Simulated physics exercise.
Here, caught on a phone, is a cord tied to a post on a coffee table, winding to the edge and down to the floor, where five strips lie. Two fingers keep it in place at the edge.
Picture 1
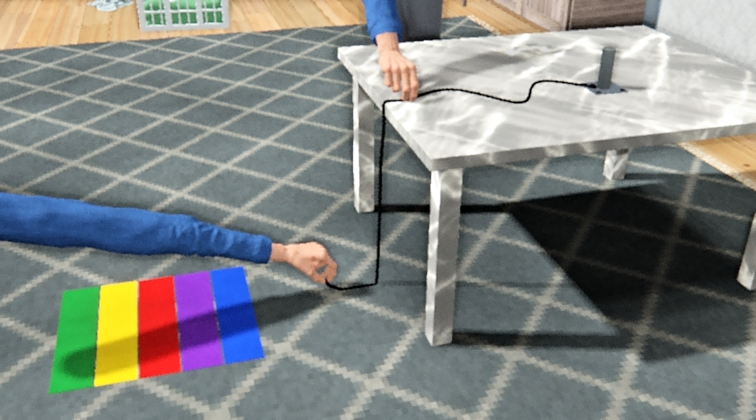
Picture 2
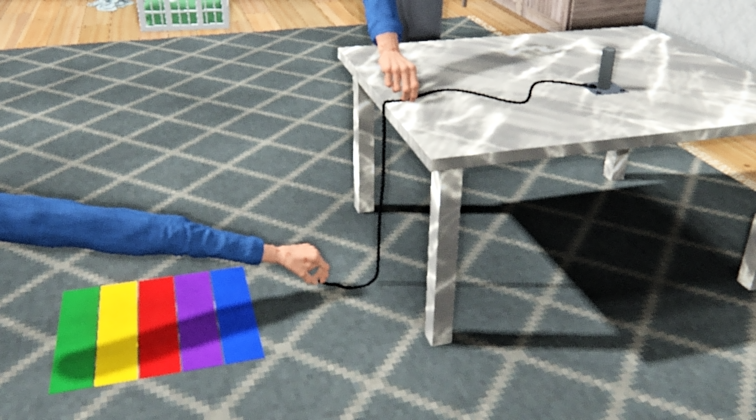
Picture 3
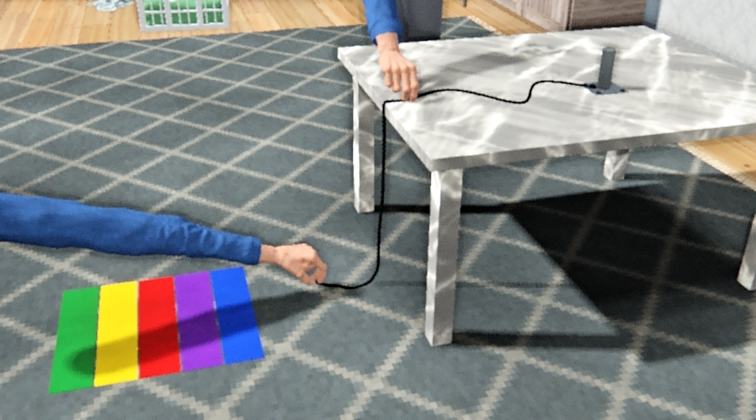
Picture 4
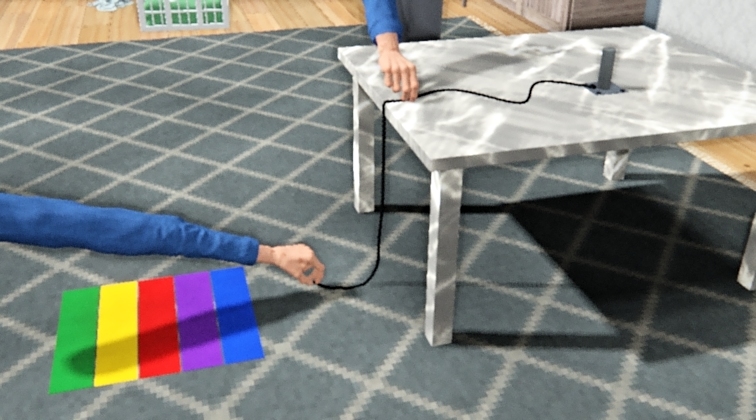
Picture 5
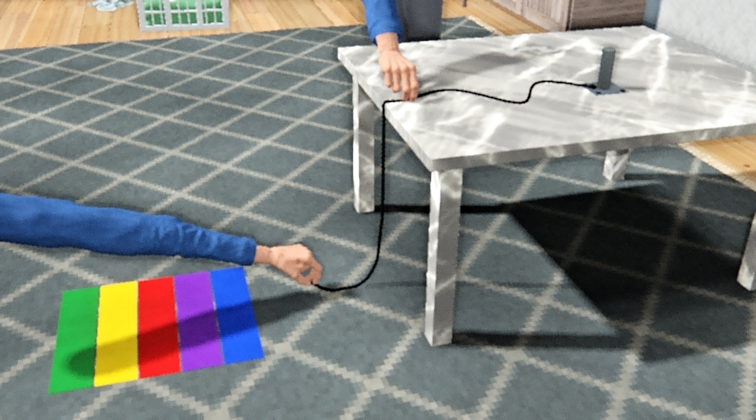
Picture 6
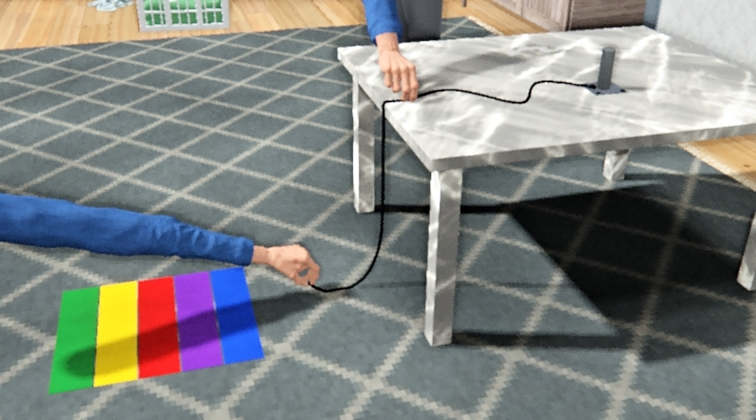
On a patterned rug, a hand slowly drawing a black cord's end slightly left while another hand holds it at the table edge.
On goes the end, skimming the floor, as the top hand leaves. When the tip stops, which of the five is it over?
The yellow one.
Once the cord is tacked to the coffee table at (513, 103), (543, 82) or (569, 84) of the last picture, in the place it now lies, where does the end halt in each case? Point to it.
First near (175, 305), then near (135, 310), then near (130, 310).
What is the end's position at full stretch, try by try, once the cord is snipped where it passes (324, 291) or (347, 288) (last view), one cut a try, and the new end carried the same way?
You'd find it around (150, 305) the first time and around (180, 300) the second.
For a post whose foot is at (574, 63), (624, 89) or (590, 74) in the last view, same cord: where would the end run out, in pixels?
First (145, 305), then (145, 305), then (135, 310).
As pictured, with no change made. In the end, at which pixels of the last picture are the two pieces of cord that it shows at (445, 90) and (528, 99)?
Around (394, 103), then around (490, 96).
A little later, end near (192, 300); over purple.
Next, end near (144, 307); over red.
When it is tight, end near (118, 311); over yellow. The end stops over the yellow strip.
